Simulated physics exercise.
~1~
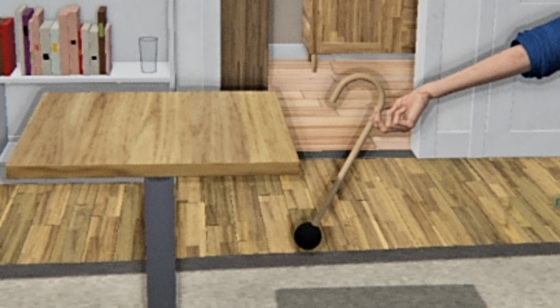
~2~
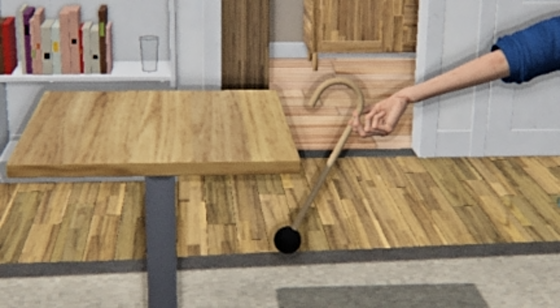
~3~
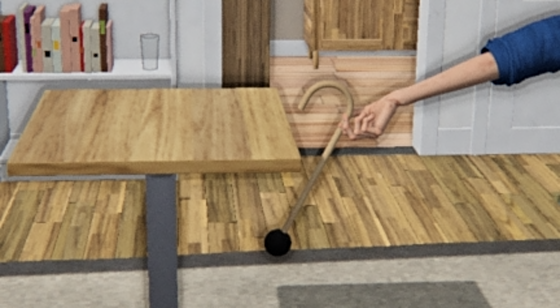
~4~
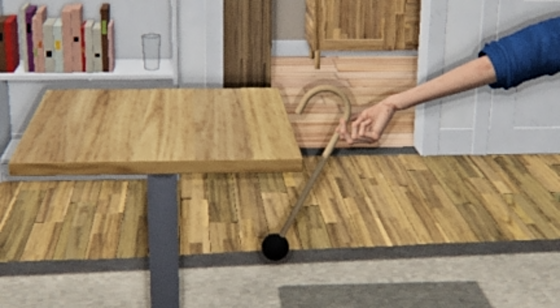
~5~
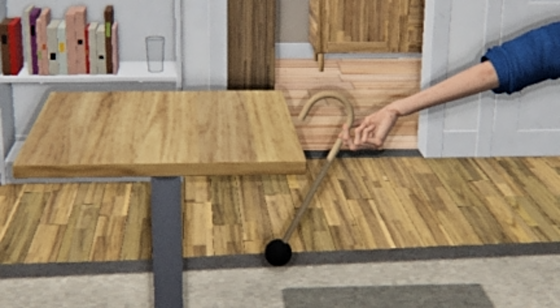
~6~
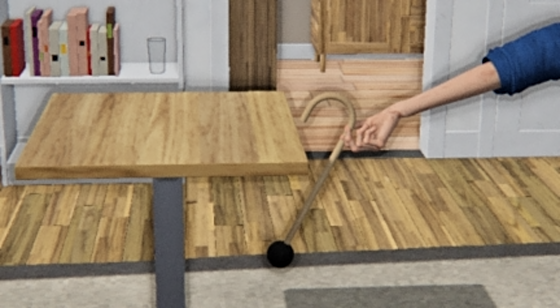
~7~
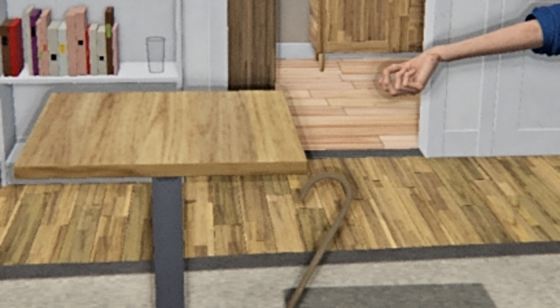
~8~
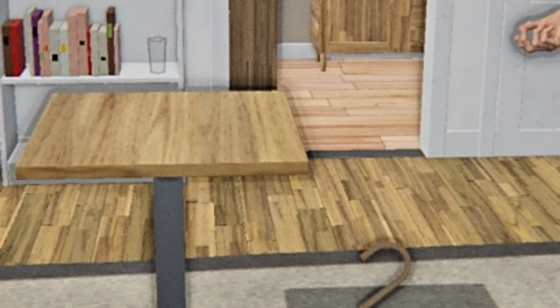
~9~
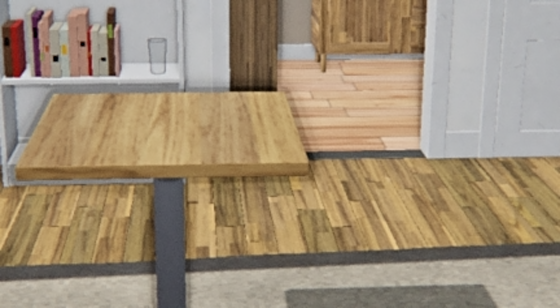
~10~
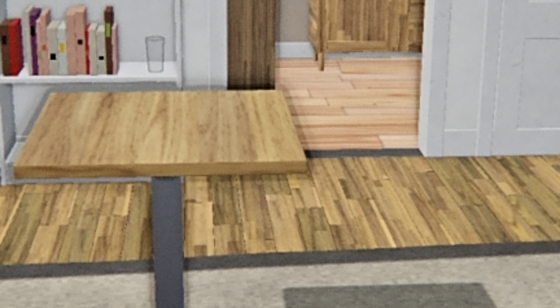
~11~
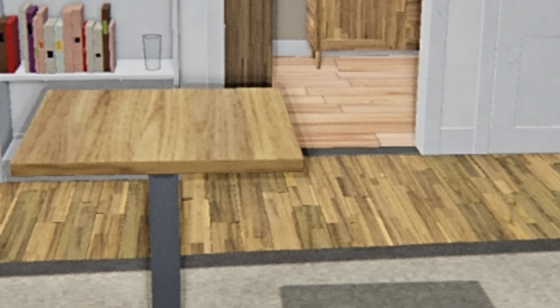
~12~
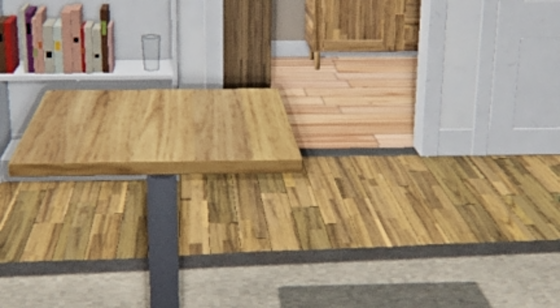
A black ladle with a crooked handle slips from the table edge once a hand releases it, dropping from view.
